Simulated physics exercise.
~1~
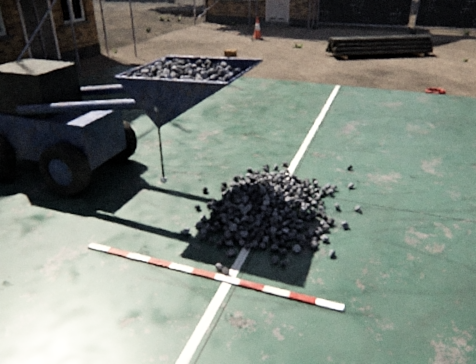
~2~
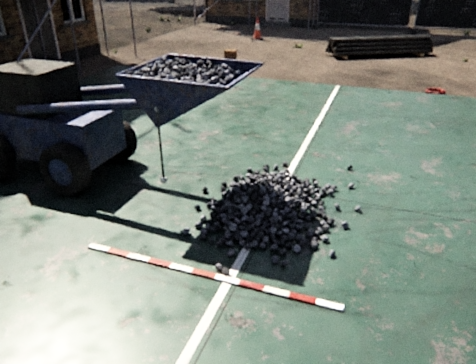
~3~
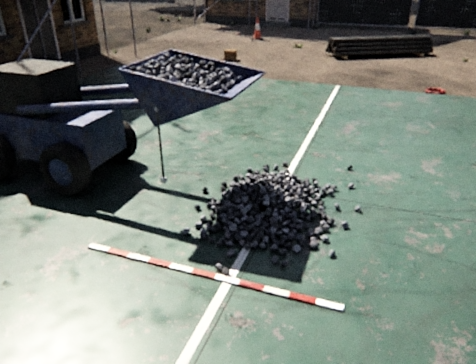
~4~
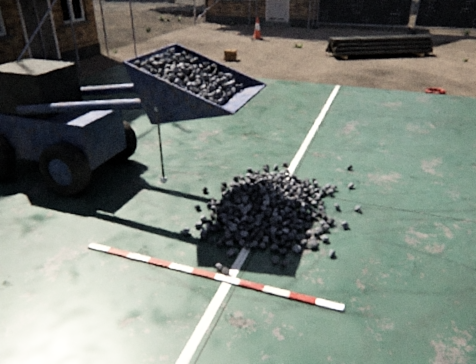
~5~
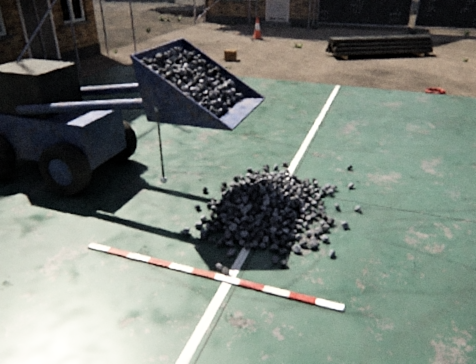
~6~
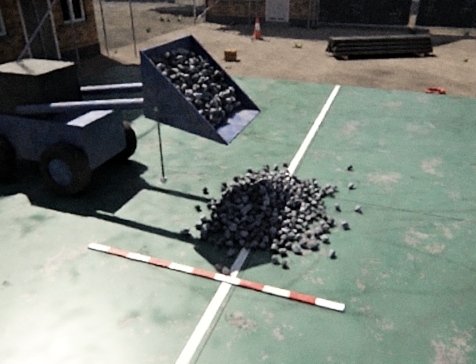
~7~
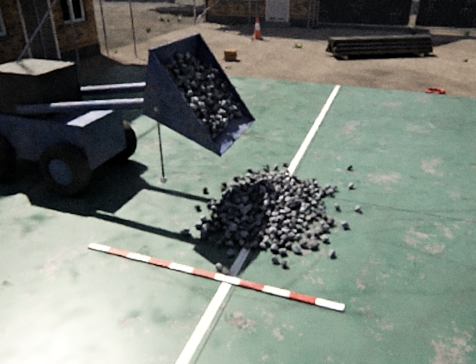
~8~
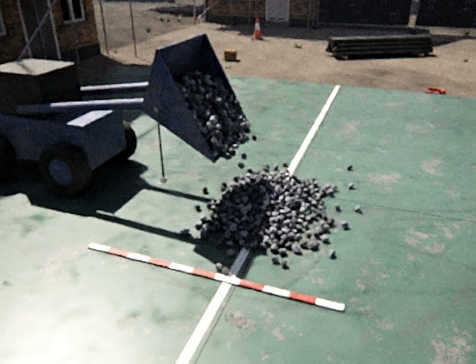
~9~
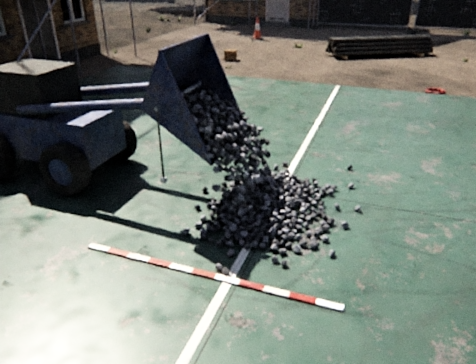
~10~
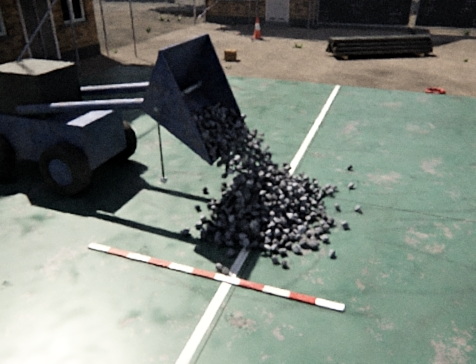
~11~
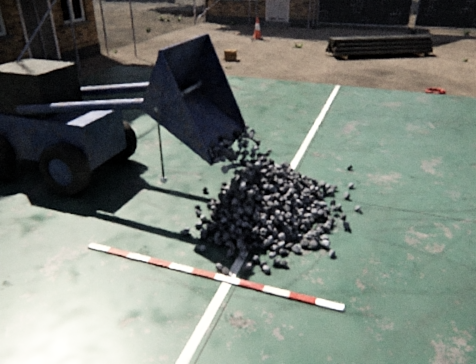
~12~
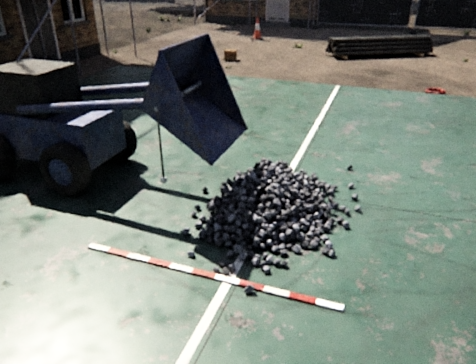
In the video, a compact loader at the left tips its raised bucket of dark stones forward over an existing pile on green ground, and the stones slide out until the bucket is empty, leaving a larger heap across the white line behind a red and white striped bar.
